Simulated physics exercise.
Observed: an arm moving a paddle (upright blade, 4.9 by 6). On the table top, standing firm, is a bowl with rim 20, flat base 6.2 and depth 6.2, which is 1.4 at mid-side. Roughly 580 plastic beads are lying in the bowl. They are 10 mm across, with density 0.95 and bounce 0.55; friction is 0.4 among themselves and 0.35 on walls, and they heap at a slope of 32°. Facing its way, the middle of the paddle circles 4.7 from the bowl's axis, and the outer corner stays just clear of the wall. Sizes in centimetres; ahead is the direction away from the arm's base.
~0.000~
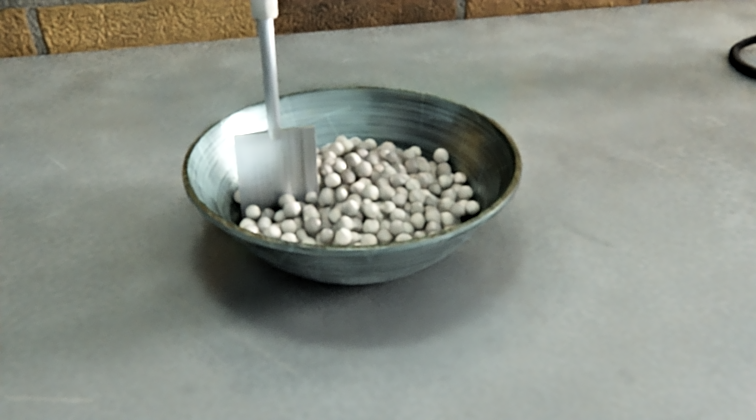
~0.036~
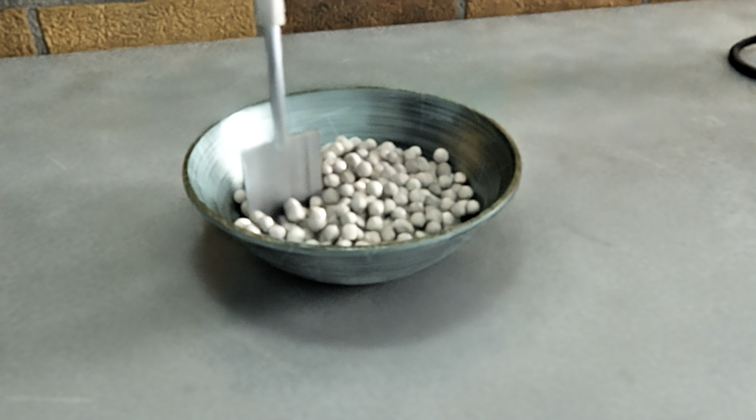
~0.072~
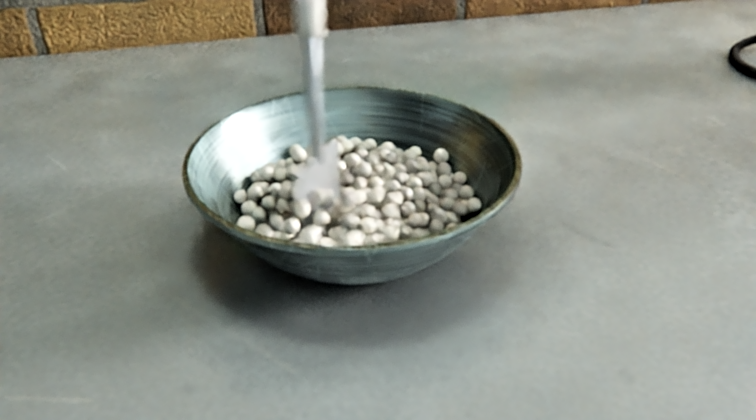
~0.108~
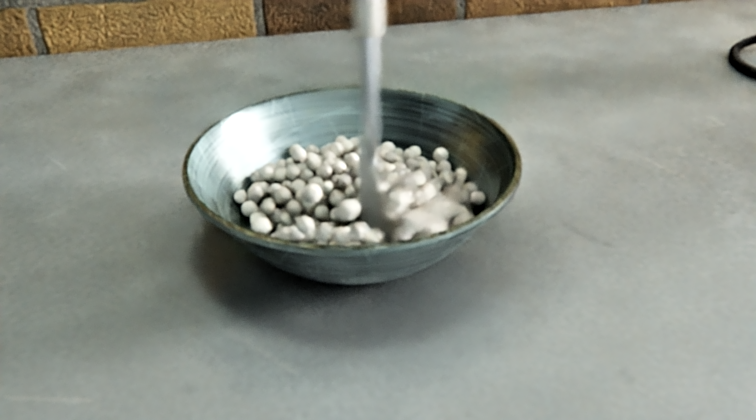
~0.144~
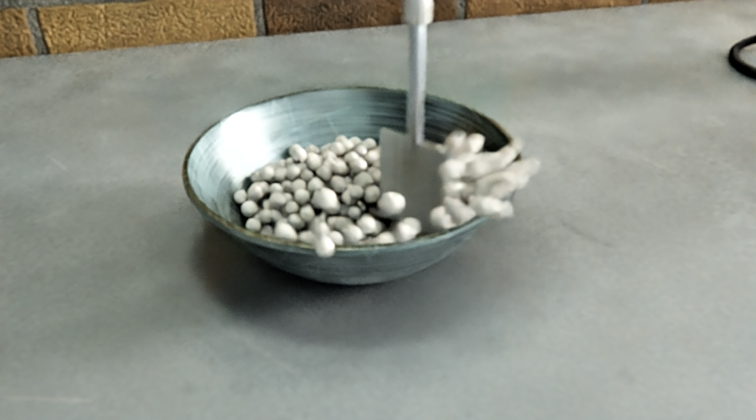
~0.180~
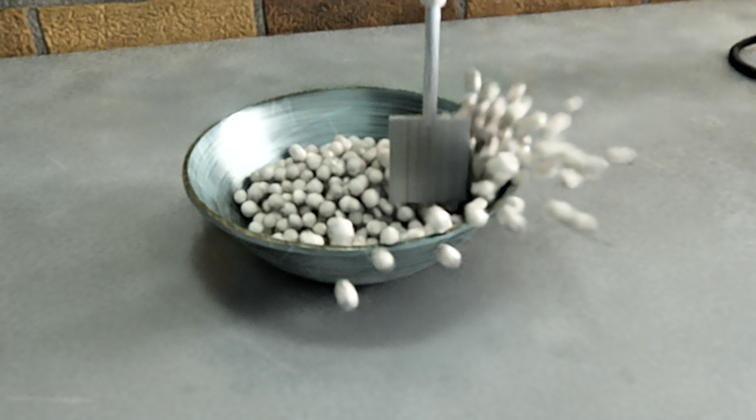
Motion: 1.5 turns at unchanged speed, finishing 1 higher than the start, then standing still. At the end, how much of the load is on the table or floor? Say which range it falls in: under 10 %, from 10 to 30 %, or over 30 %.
It falls over 30 %.
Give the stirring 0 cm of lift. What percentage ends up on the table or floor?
Near 50 in a hundred.
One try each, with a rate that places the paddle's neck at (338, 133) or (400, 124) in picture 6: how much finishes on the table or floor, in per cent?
Well, about 5 percent the first time and about 25 percent the second.
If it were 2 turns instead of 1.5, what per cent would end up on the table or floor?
It would be around 45 percent.
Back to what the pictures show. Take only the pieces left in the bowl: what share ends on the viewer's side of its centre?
Around 50 percent of it.
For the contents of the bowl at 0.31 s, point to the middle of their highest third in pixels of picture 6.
Roughly at (278, 150).
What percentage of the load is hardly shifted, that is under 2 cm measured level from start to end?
About 30 %.
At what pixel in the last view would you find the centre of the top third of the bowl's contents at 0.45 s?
In the final view it lies at about (352, 223).
After 0.31 s, 308° round, highest piece 13 above the table; 446 in the bowl, 41 on the table or floor, 95 in flight or on the tool.
After 0.45 s, 89° round, highest piece 11 above the table; 391 in the bowl, 144 on the table or floor, 47 in flight or on the tool.
After 0.72 s, 180° round, highest piece 7 above the table; 363 in the bowl, 216 on the table or floor, 3 in flight or on the tool.
After 1.42 s, 180° round, highest piece 5 above the table; 363 in the bowl, 219 on the table or floor.
In the end, 363 in the bowl, 219 on the table or floor. That is 38 % on the table or floor.
